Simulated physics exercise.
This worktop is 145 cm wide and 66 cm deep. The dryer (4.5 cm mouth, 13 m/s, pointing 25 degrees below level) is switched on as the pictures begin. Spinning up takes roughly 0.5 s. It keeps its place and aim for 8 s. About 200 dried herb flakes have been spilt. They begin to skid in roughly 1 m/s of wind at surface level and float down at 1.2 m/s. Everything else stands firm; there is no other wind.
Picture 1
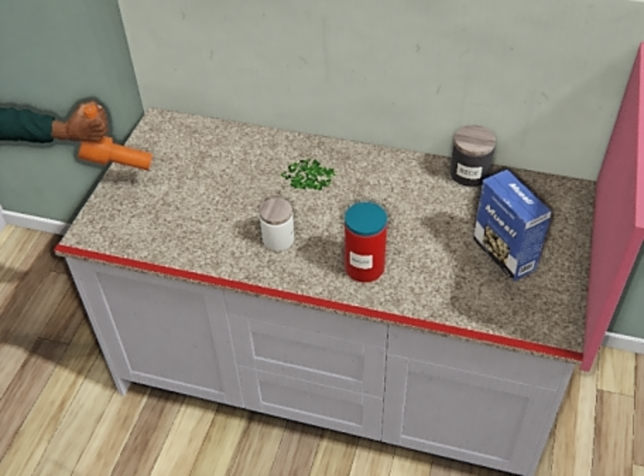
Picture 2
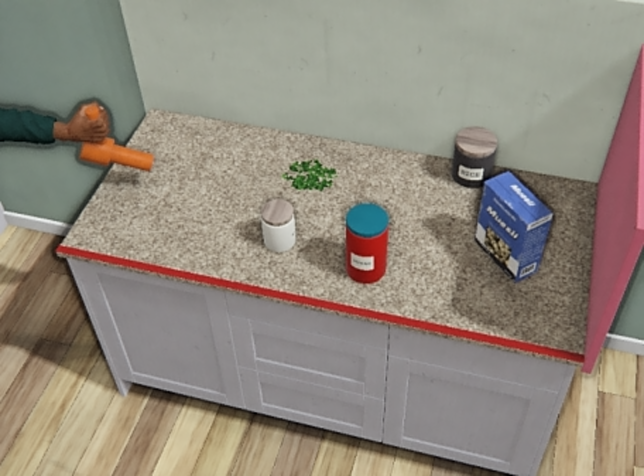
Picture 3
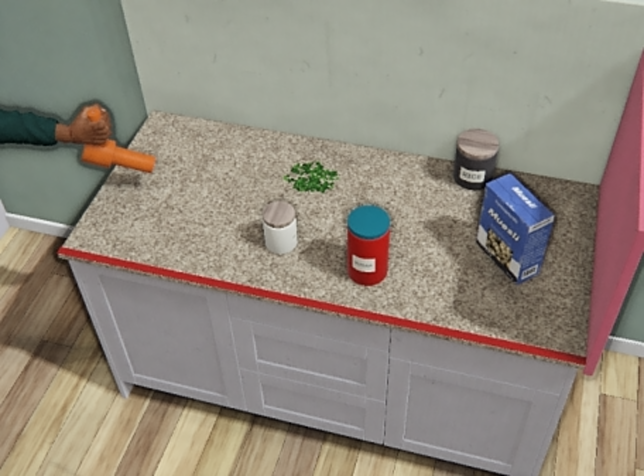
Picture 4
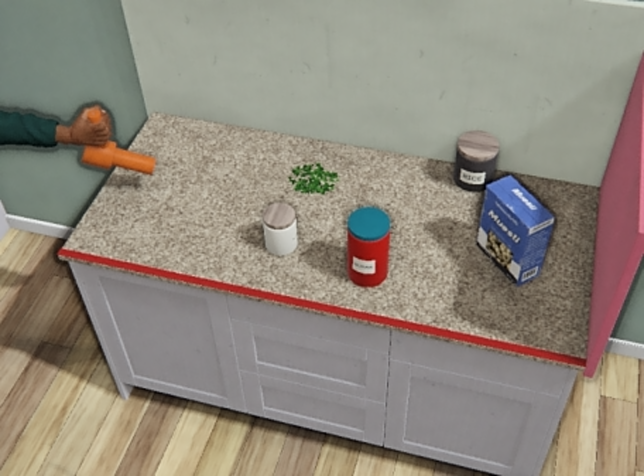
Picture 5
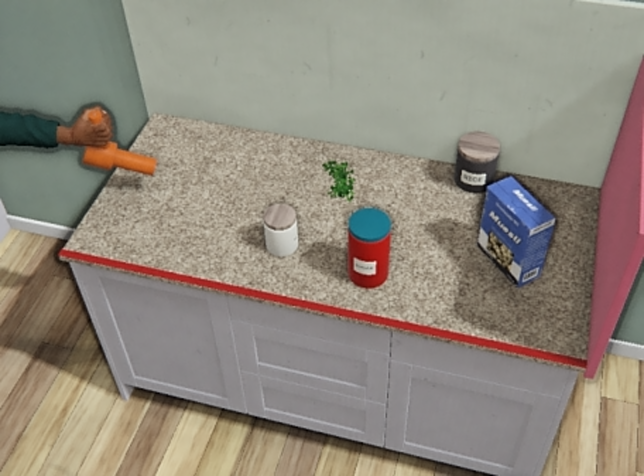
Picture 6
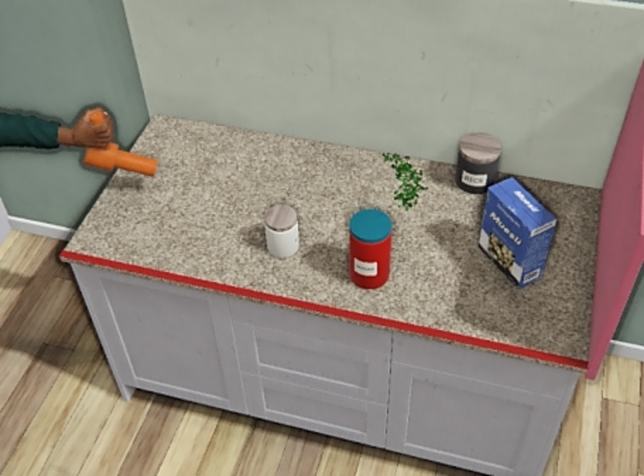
Dried green herb flakes lie in a small patch on a speckled stone worktop with a red front edge, above pale grey cupboards, seen from above. A hand at the left holds an orange dryer still, with white, red teal-lidded and dark jars and a blue muesli box standing unmoved. The flakes stay put at first, then lift and skim rightward, while the view drifts very slightly.
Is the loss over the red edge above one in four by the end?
More than a quarter over the red edge: No.
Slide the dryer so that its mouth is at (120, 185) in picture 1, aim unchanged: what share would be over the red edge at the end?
It would be near 2 %.
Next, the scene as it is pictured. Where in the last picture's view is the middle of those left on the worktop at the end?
Around (599, 223).
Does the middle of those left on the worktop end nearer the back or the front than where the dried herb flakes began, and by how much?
Towards the back, some 5 cm.
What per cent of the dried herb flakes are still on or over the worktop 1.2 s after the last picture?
About 100 %.
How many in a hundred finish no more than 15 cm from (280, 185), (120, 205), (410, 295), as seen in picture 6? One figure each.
In turn about 0 %, 0 %, 0 %.
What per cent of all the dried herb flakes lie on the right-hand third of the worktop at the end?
Near 100 %.
Then, 1.2 s after the last picture, 72 % are on the move or not yet settled, 0 % are over the red edge; the middle of those still in play is near (577, 200).
Then, 2.1 s after the last picture, 56 % are on the move or not yet settled, 0 % are over the red edge; the middle of those still in play is near (598, 216).
Then, 4.0 s after the last picture, 46 % are on the move or not yet settled, 0 % are over the red edge; the middle of those still in play is near (599, 221).
Then, 7.6 s after the last picture, at the end, 0 % are over the red edge; the middle of those still in play is near (599, 223).
